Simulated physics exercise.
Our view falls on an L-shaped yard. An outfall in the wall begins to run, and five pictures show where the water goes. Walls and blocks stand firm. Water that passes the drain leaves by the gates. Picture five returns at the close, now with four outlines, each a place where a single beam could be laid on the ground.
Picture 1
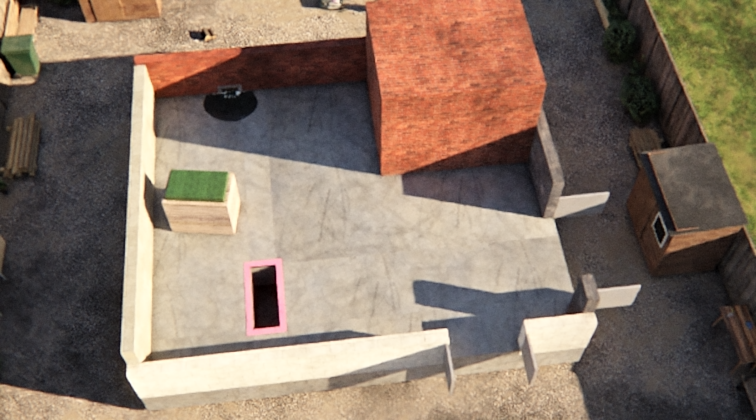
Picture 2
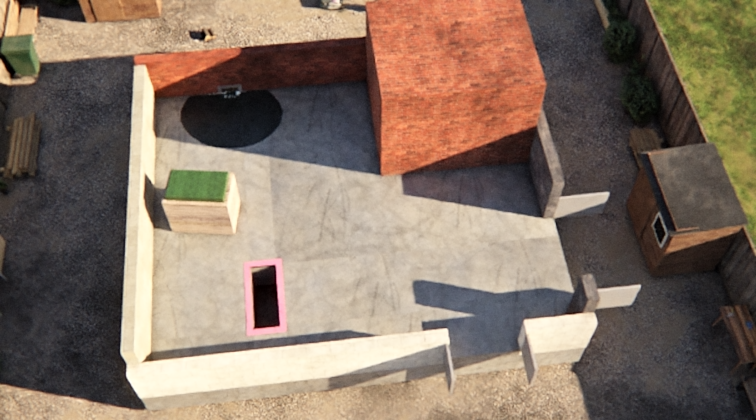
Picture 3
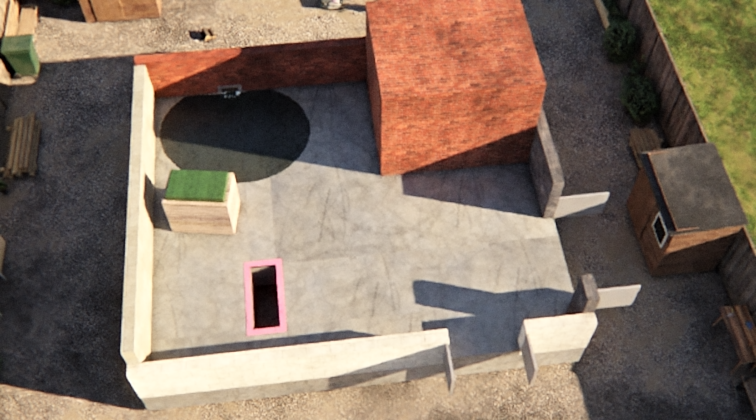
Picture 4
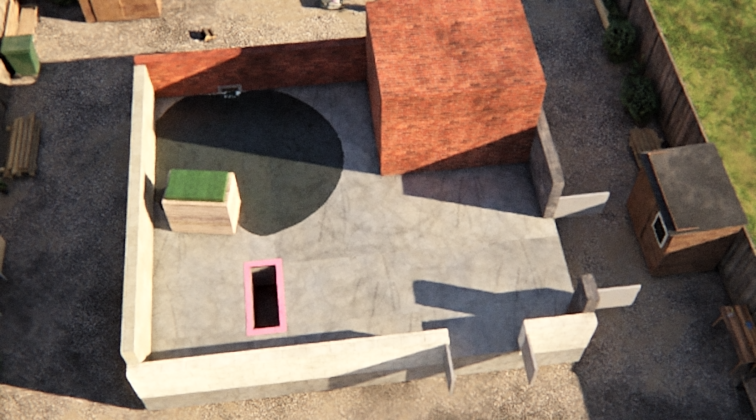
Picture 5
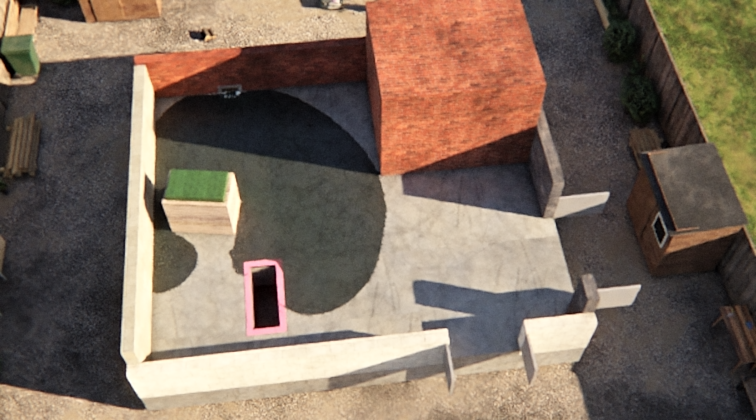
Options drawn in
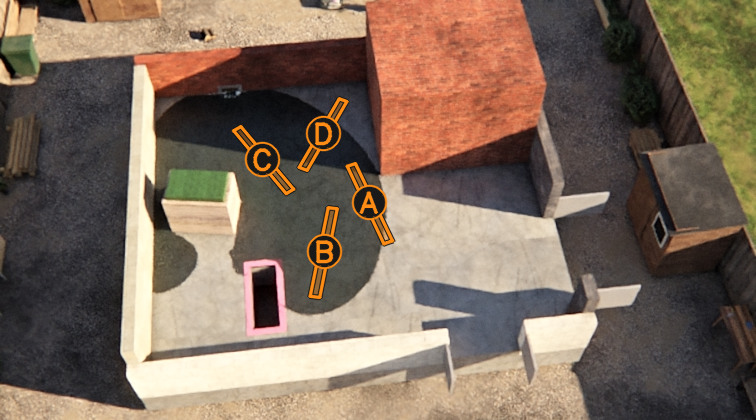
Dark water spreading from an outfall by the brick wall, surrounding a grass-topped block and reaching a pink-edged gully in a walled yard.
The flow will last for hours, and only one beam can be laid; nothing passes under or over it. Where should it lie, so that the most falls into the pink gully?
Use place B.
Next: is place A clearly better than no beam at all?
No.
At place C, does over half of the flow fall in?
No, it does not.
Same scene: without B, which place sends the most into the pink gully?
The answer is D.
On the marked copy, A from (351, 164) to (388, 242); B from (314, 296) to (332, 208); C from (237, 128) to (289, 191); D from (303, 168) to (343, 100).
If A is chosen, about 26 % of the stream runs into the pink gully, about 70 % out by the gates.
If B is chosen, about 47 % of the stream runs into the pink gully, about 48 % out by the gates.
If C is chosen, about 22 % of the stream runs into the pink gully, about 76 % out by the gates.
If D is chosen, about 33 % of the stream runs into the pink gully, about 64 % out by the gates.
